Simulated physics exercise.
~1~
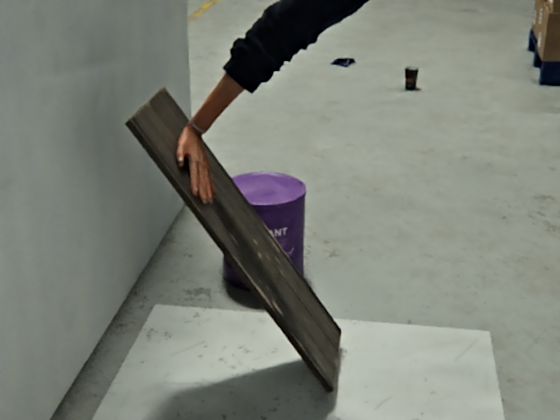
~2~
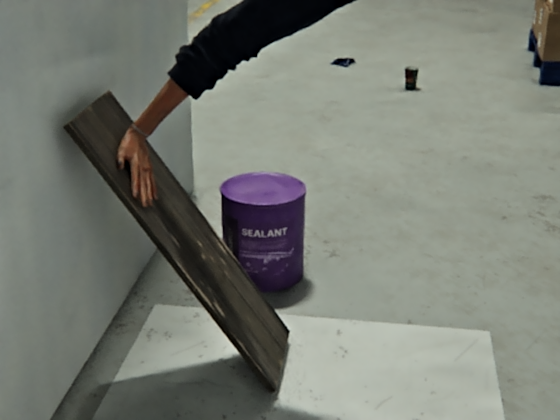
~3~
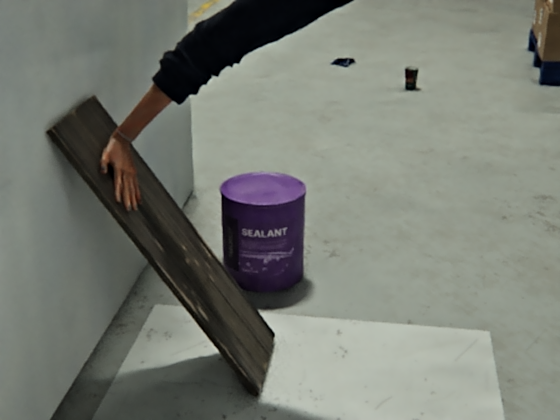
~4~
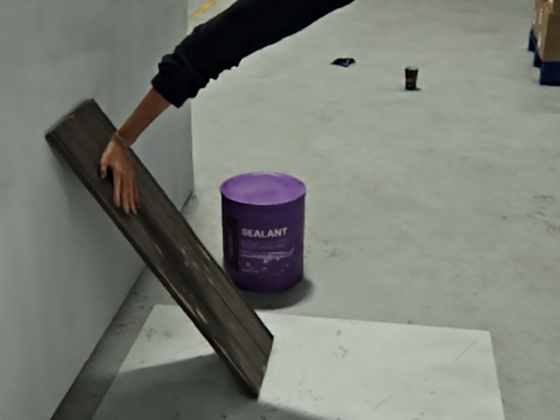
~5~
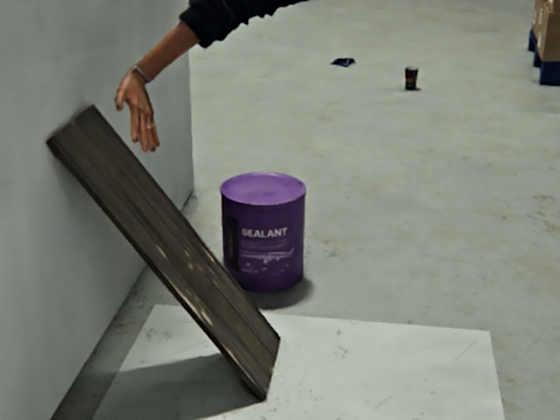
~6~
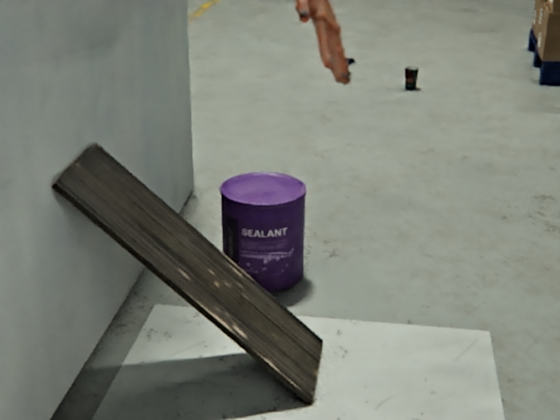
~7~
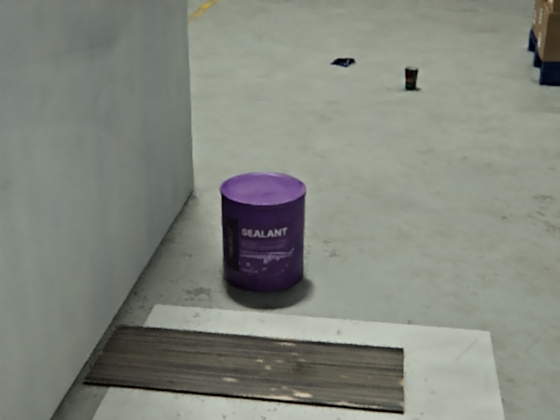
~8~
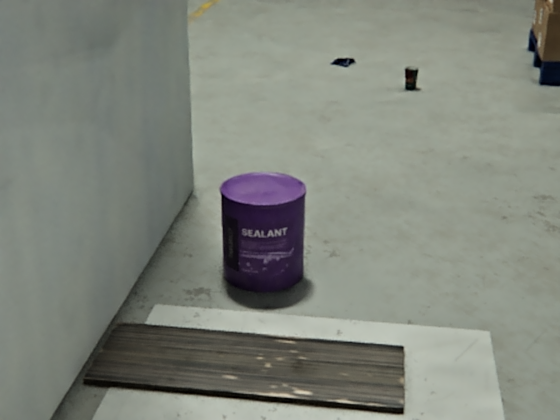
In a grey concrete-floored corner, a hand leans a long black board against the wall beside a purple pail, then lets go and draws back. The board's foot slides right across a white sheet until the board drops and lies flat, while the pail stays standing in place.
